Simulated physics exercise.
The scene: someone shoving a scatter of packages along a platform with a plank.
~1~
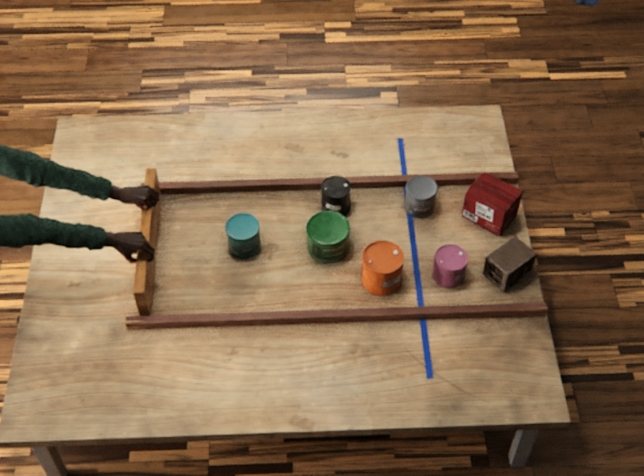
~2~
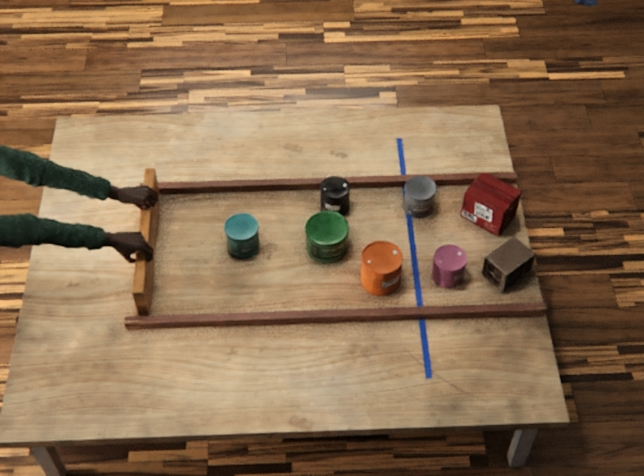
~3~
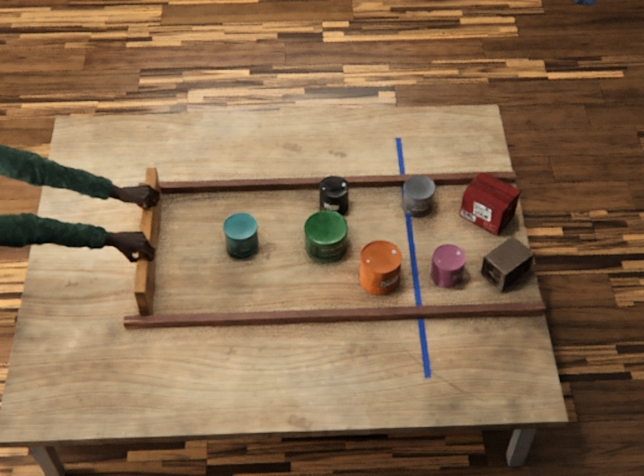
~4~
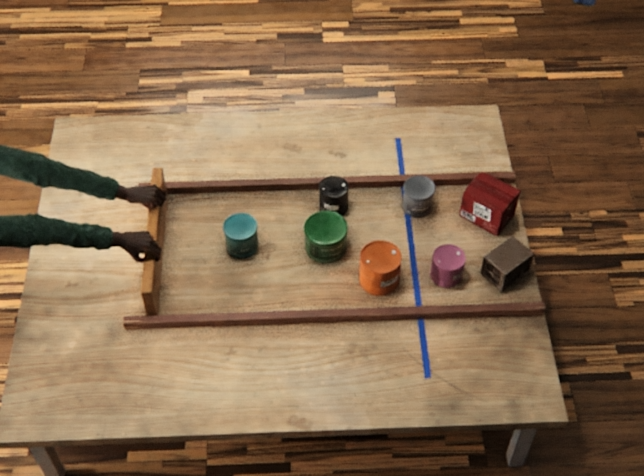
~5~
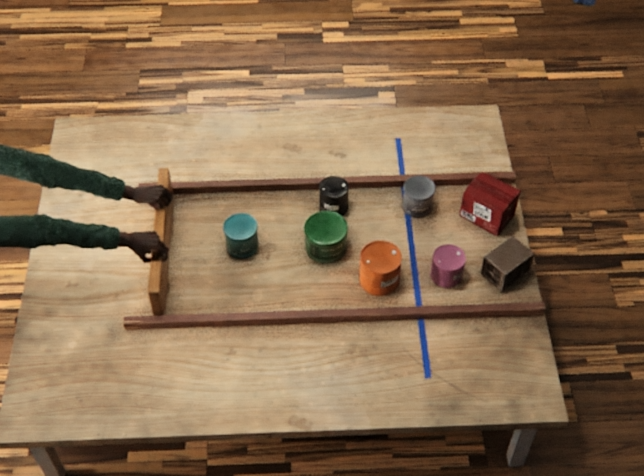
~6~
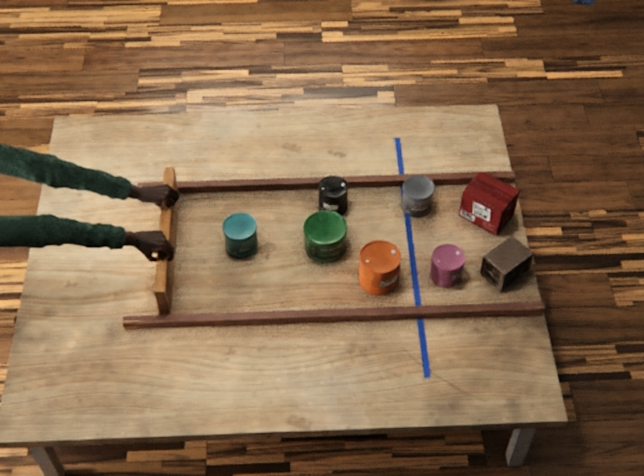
On a wooden table, two hands in green sleeves held a plank at the left and slid it slightly right, toward scattered colourful canisters and two boxes, which stayed put around a blue tape line.
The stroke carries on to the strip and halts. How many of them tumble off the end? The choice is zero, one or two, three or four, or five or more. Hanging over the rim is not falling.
Here the number that fall off is zero.
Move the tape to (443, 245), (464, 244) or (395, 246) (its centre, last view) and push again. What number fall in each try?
In that order 1, 2 and 0.
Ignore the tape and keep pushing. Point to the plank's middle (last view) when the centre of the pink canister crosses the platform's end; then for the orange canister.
For the pink canister at (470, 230), for the orange canister at (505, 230).
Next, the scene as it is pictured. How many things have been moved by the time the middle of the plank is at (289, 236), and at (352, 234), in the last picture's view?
At the one place 2, at the other 3.
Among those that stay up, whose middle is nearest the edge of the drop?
It is the brown crate.
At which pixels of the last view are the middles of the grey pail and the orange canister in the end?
The grey pail at (451, 197), the orange canister at (436, 267).
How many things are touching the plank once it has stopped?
That makes 3.
A little later, none off yet; brown crate at rest near (507, 263); red parcel at rest near (489, 203); pink canister at rest near (447, 266).
When it is over, the number that fall off is zero.
